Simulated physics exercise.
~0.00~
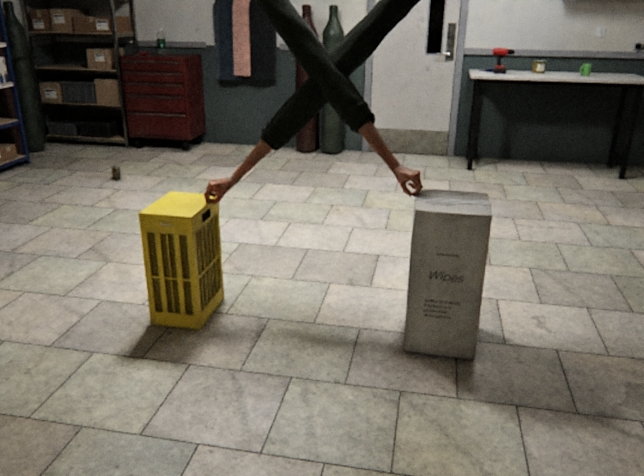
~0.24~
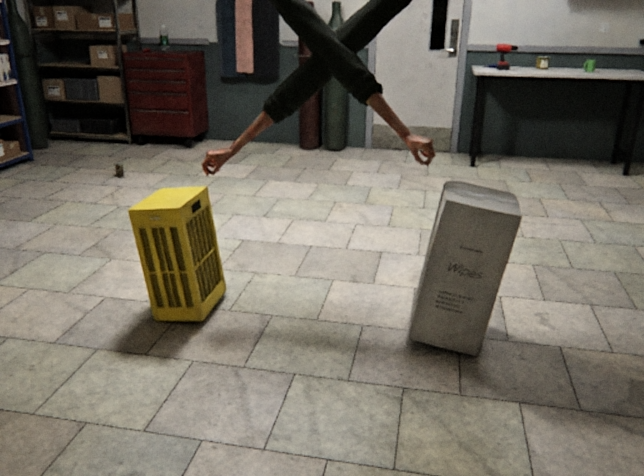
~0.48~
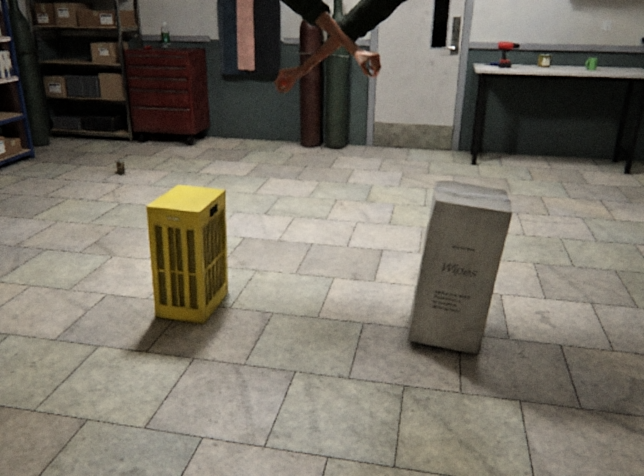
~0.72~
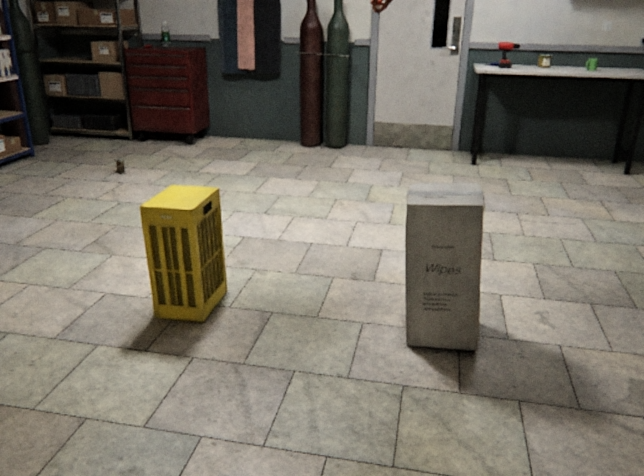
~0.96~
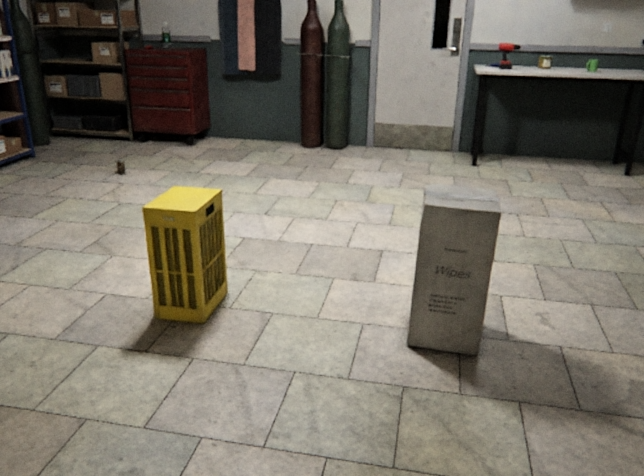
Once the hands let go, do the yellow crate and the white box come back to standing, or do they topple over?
Both come back to standing. The yellow crate rocks back onto its base, and the white box does the same after wobbling a little.
